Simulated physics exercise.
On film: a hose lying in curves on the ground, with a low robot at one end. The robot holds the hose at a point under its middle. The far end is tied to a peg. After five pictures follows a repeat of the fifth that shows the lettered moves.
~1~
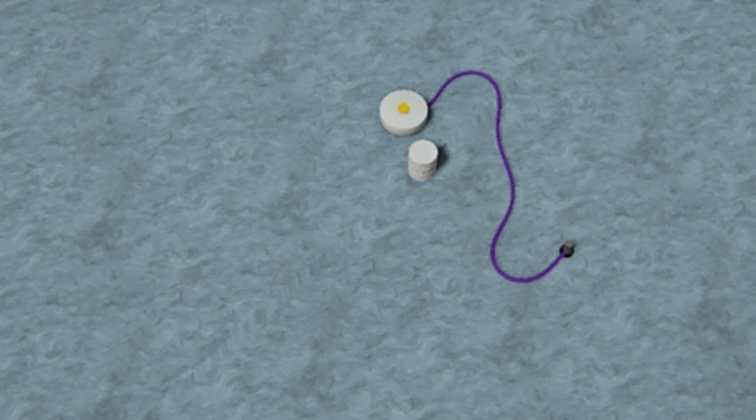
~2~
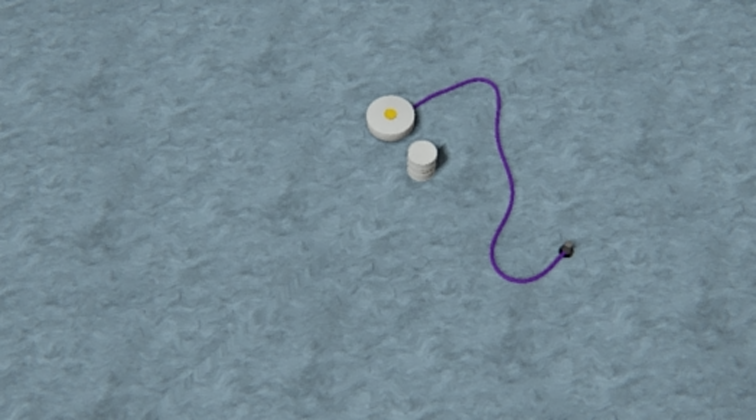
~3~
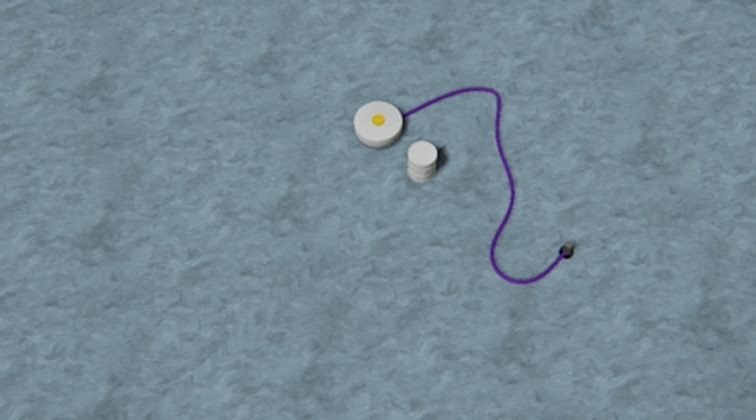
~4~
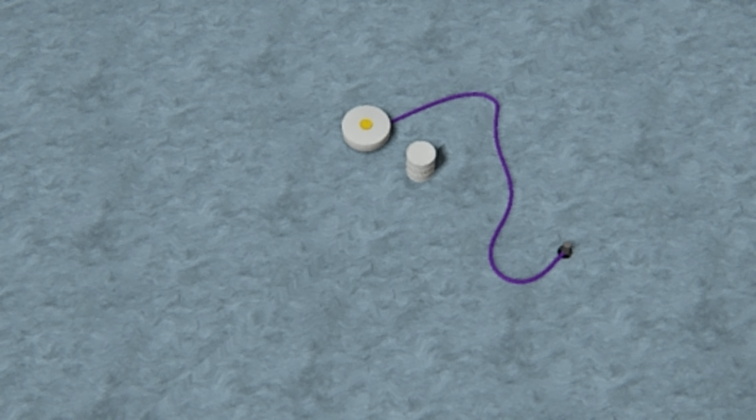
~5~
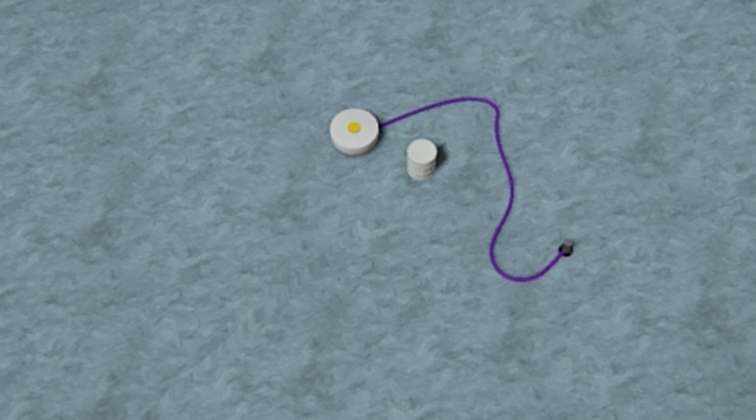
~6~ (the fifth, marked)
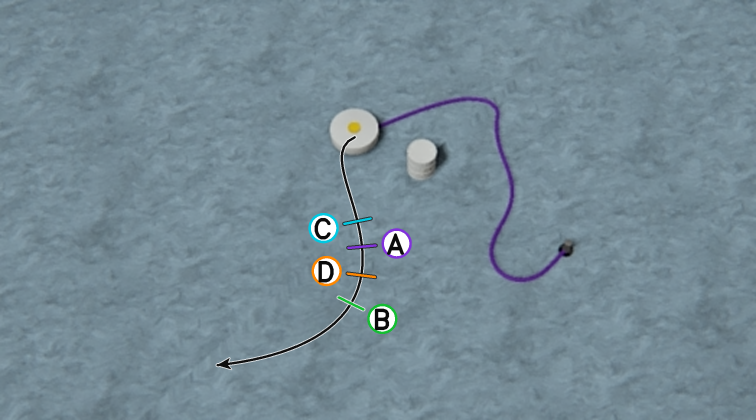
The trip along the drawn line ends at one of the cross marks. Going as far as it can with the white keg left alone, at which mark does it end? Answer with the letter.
At C, and not beyond.
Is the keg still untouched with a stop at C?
Yes.
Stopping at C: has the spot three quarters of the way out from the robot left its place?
By then, no.
On the marked copy, A at (362, 247); B at (351, 304); C at (357, 221); D at (361, 275); the route from (355, 137) via (360, 281) to (217, 365).
Taking C. A third of the way, robot (342, 159), middle of the hose (503, 158).
Two thirds of the way, robot (349, 189), middle of the hose (503, 158).
When it is over, robot (357, 217), middle of the hose (503, 158); nothing has been touched.
As for the rest, A brings the hose against the keg; B brings the hose against the keg; D brings the hose against the keg.
